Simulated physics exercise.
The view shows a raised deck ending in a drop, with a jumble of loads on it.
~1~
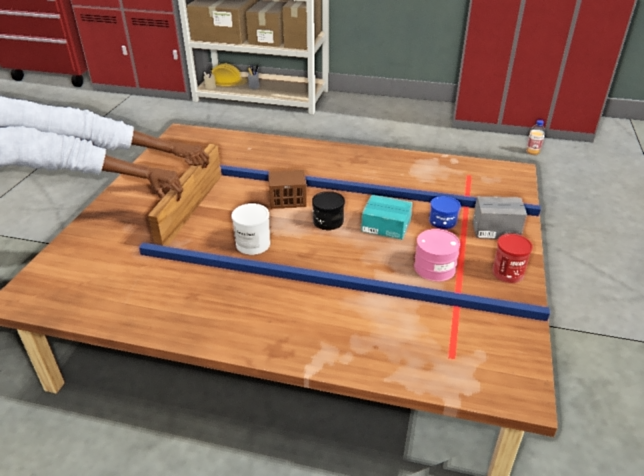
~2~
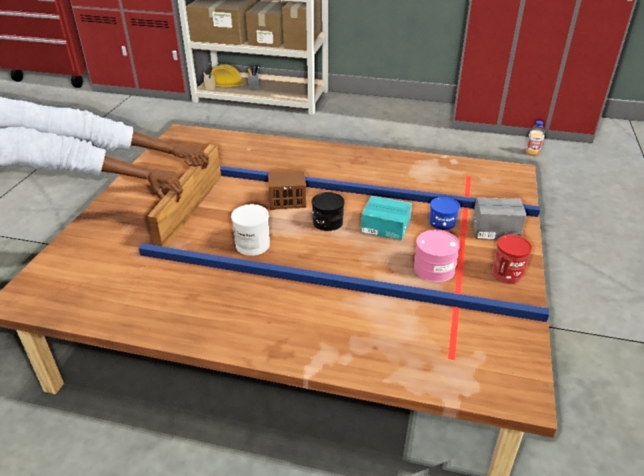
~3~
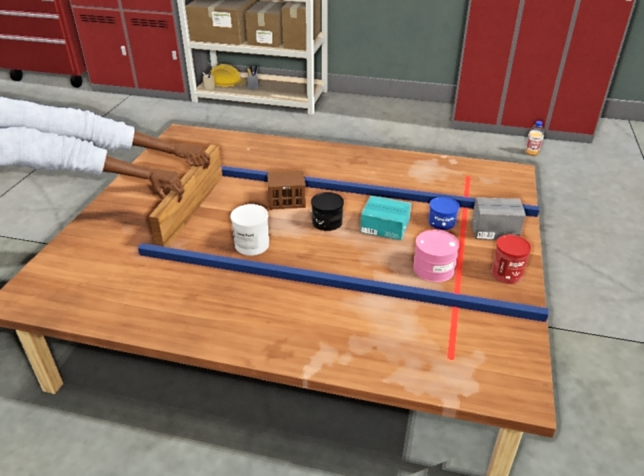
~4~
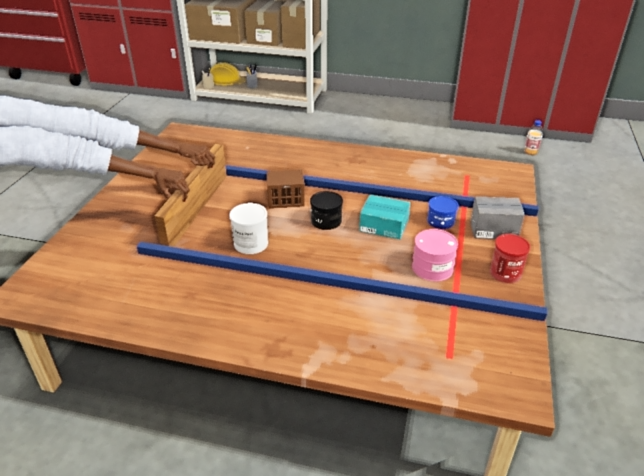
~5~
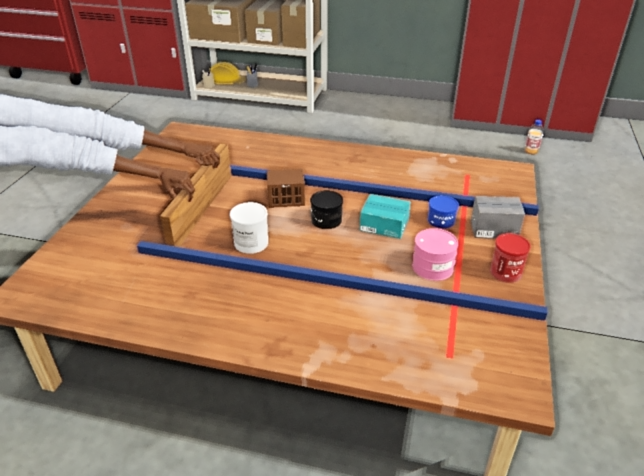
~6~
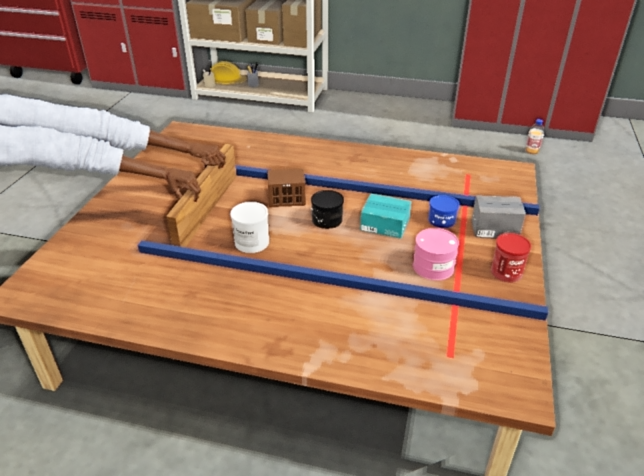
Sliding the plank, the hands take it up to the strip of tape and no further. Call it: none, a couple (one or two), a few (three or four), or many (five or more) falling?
Call: A couple.
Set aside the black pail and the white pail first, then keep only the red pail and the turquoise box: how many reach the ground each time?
0 for the first case, 1 for the second.
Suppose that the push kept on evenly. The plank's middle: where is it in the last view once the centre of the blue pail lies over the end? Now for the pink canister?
The blue pail gives roughly (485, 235), the pink canister roughly (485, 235).
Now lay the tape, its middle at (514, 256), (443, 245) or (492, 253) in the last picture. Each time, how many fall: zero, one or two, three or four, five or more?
Going through the places as listed, I'd say at least five, then zero, then five or over.
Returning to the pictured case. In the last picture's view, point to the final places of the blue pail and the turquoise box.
Near (519, 219) and (522, 244).
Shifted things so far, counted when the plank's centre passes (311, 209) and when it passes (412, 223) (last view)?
The counts are 3 and 7.
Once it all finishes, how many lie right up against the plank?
3 in contact.
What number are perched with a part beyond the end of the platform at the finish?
Answer: 1.
Early on, none off yet; red pail at rest near (510, 258); grey box at rest near (498, 217); blue pail at rest near (443, 212).
Finally, the number that fall off is one or two; lost, grey box and red pail.
